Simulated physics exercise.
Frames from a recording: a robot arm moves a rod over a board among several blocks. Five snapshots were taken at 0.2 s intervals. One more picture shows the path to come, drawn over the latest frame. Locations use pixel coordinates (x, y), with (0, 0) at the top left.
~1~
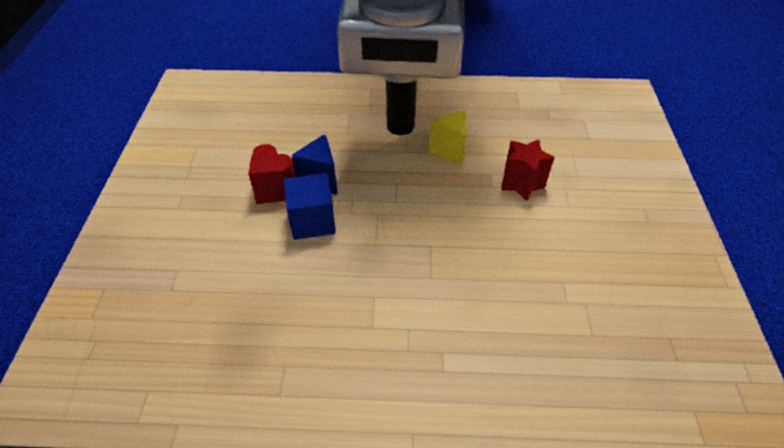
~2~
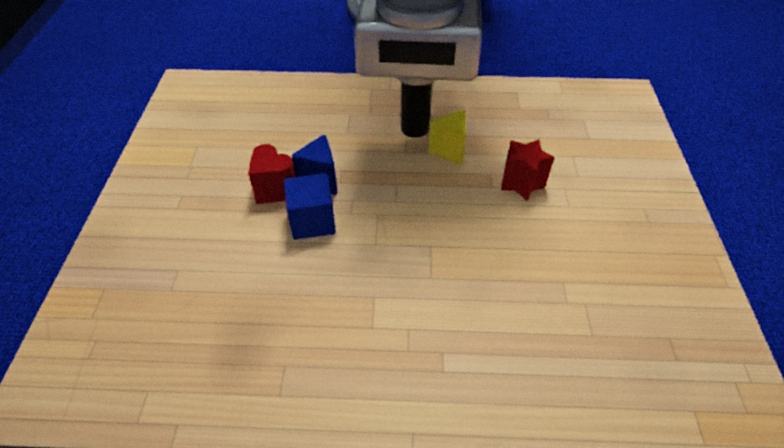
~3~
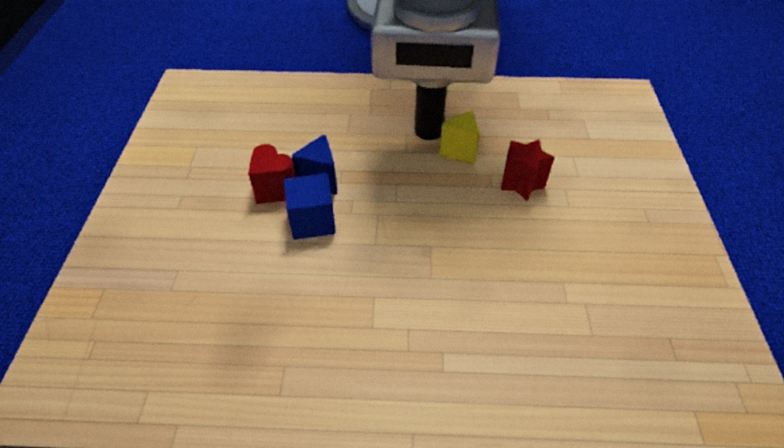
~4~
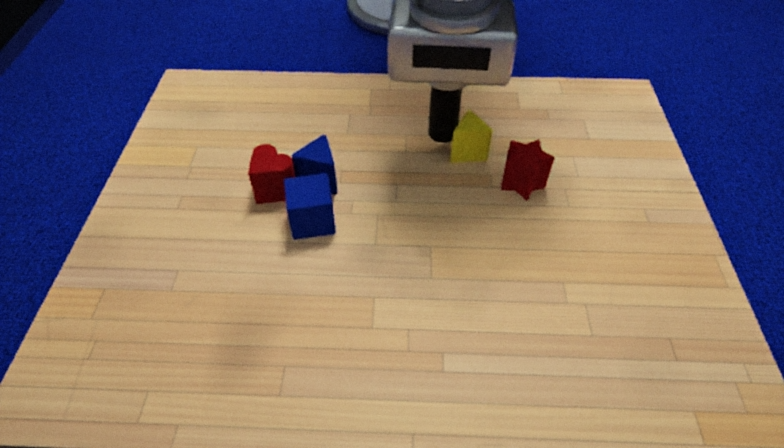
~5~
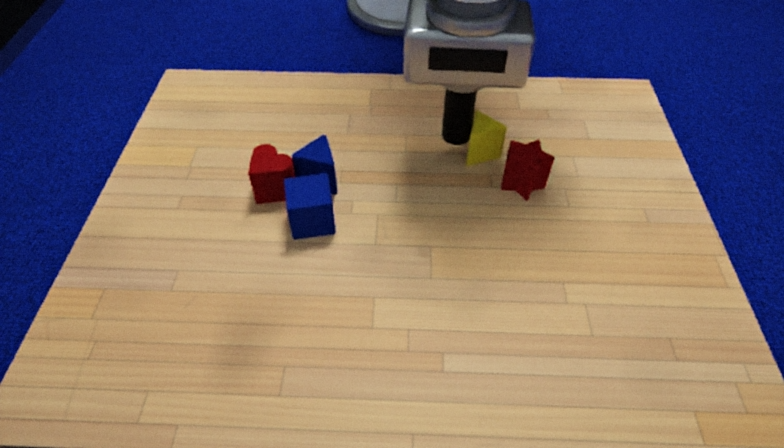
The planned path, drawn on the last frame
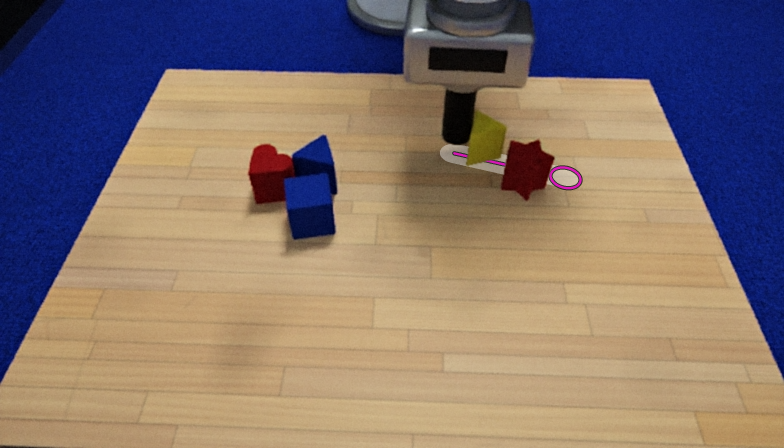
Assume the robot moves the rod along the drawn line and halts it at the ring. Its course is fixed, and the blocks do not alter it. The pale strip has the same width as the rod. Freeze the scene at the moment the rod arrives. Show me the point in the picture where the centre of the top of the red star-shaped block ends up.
The point I'd pick in the picture is (563, 167).
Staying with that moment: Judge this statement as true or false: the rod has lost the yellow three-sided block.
It is true.
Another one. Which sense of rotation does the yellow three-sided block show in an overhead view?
From above, counter-clockwise.
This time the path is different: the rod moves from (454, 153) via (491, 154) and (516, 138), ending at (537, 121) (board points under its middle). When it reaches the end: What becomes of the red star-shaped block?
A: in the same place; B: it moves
The one that fits is A, in the same place.
The line goes straight from (454, 153) to (565, 178).
On the path given first. One third of the way, rod (494, 145); yellow three-sided block (523, 126).
Two thirds of the way, rod (532, 153); yellow three-sided block (554, 127), turned 60° anticlockwise; red star-shaped block (550, 164), turned 45° clockwise.
At the end, rod (571, 161); yellow three-sided block (566, 127), turned 90° anticlockwise; red star-shaped block (563, 167), turned 100° clockwise.
